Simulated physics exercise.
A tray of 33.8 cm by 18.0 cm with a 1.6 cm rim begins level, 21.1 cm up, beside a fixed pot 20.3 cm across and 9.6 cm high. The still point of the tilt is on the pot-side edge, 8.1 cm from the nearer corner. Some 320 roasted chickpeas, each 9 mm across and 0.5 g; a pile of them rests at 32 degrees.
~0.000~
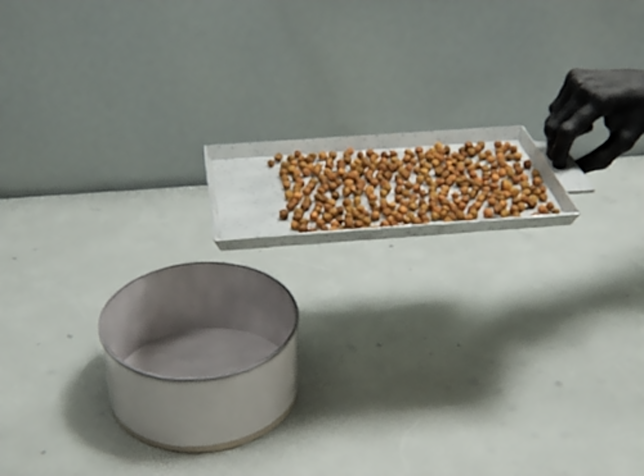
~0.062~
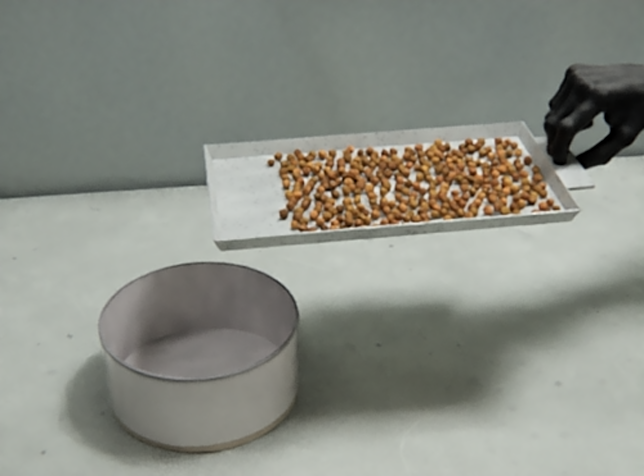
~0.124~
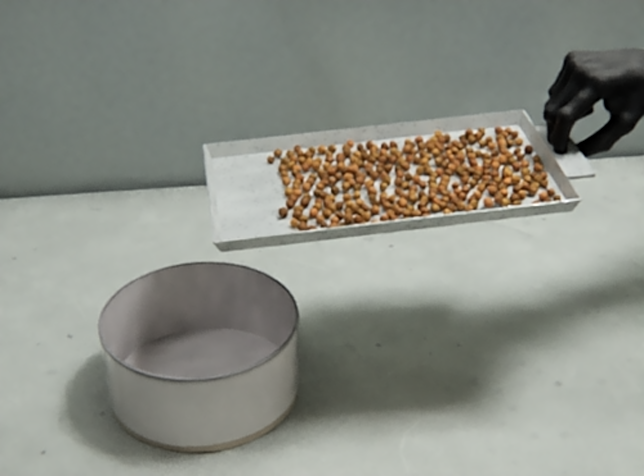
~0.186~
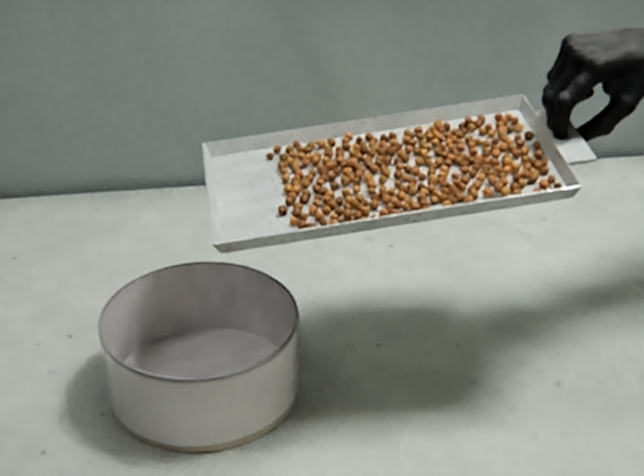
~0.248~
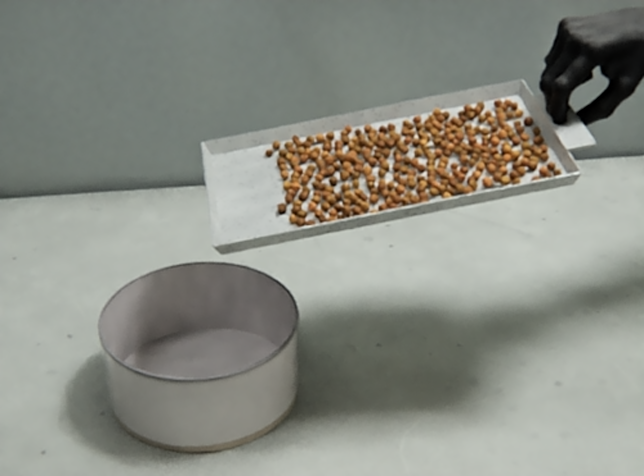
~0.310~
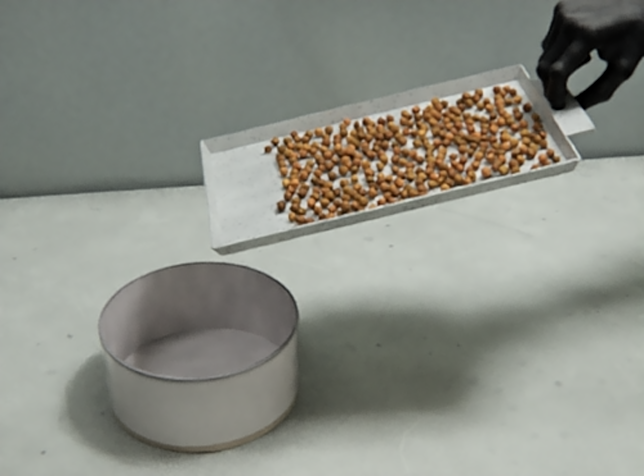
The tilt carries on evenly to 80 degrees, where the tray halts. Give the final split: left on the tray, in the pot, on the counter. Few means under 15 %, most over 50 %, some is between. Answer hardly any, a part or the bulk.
Tray hardly any, pot the bulk, counter hardly any.
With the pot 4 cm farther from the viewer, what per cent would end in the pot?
Then about 55 per cent.
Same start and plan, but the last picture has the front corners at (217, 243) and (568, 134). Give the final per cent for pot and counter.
Pot 95, counter 5.
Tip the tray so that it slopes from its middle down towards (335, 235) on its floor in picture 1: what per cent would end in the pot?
About 60 per cent.
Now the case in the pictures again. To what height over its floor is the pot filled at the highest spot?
Some 2.5 cm.
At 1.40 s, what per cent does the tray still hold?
Roughly 85 per cent.
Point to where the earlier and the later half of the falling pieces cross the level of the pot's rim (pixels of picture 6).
First near (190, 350), later near (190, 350).
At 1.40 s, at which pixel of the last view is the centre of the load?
At about (228, 203).
Then, at 0.97 s, tilt 44 degrees; the tray holds 100 %, the pot 0 %.
After 1.40 s, tilt 65 degrees; the tray holds 85 %, the pot 10 %.
After 1.92 s, tilt 80 degrees; the tray holds 10 %, the pot 70 %.
By 3.3 s all is still; tray 0 %, pot 95 %, counter 5 %.
